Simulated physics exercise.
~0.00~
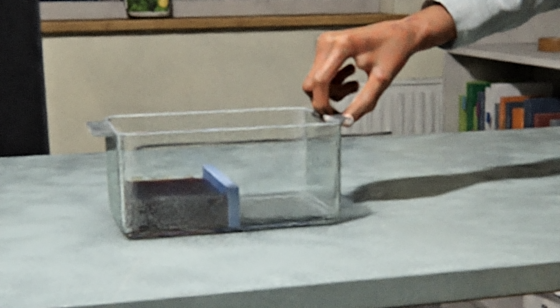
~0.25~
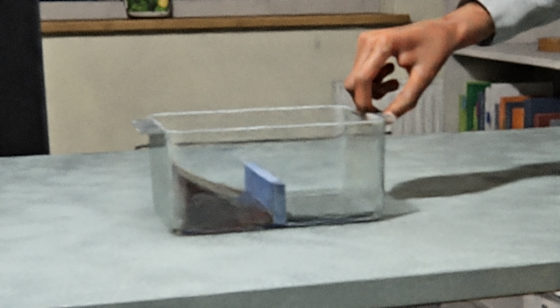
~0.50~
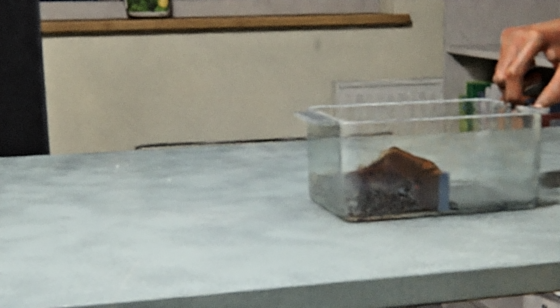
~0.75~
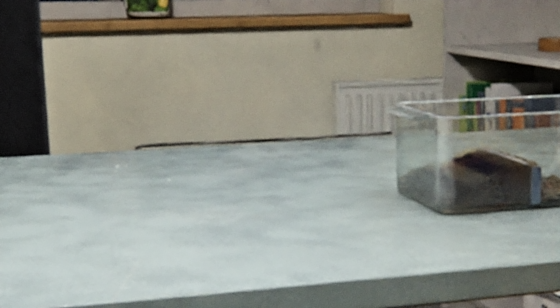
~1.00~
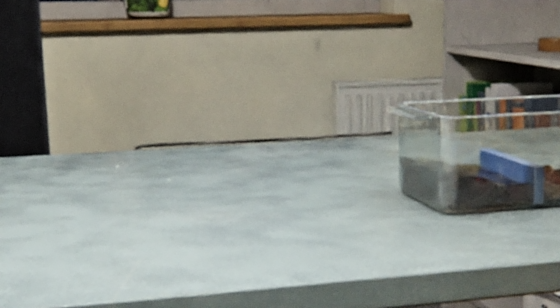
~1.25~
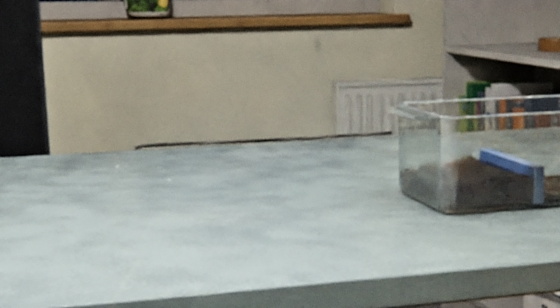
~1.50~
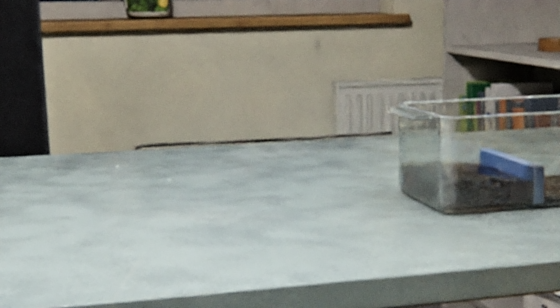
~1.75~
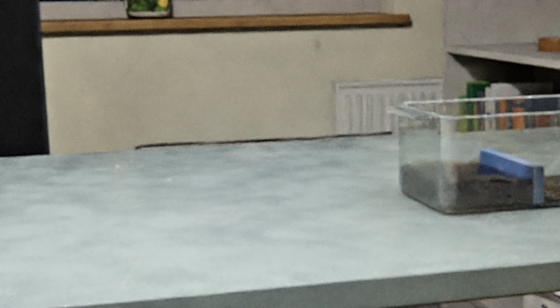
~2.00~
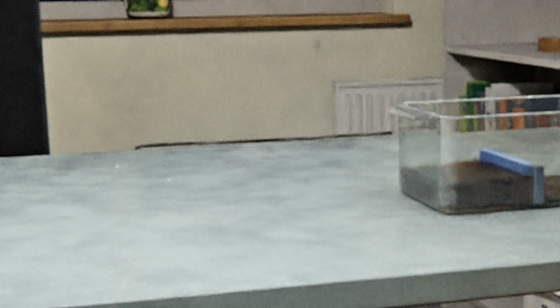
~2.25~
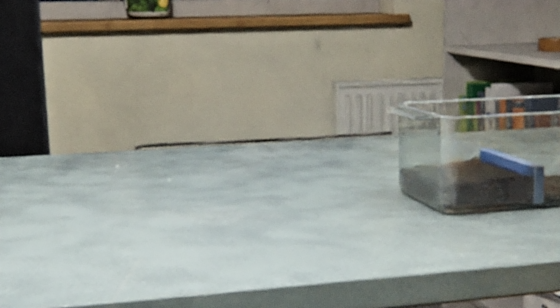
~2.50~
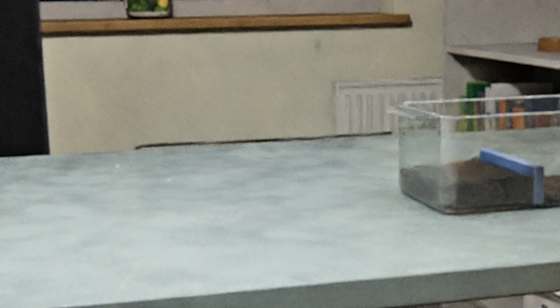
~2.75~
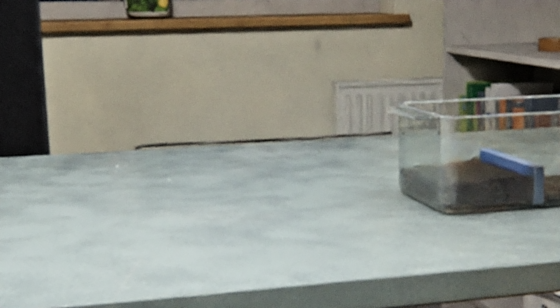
A hand pulls a clear tub right, and its dark liquid sloshes, then settles mostly left.
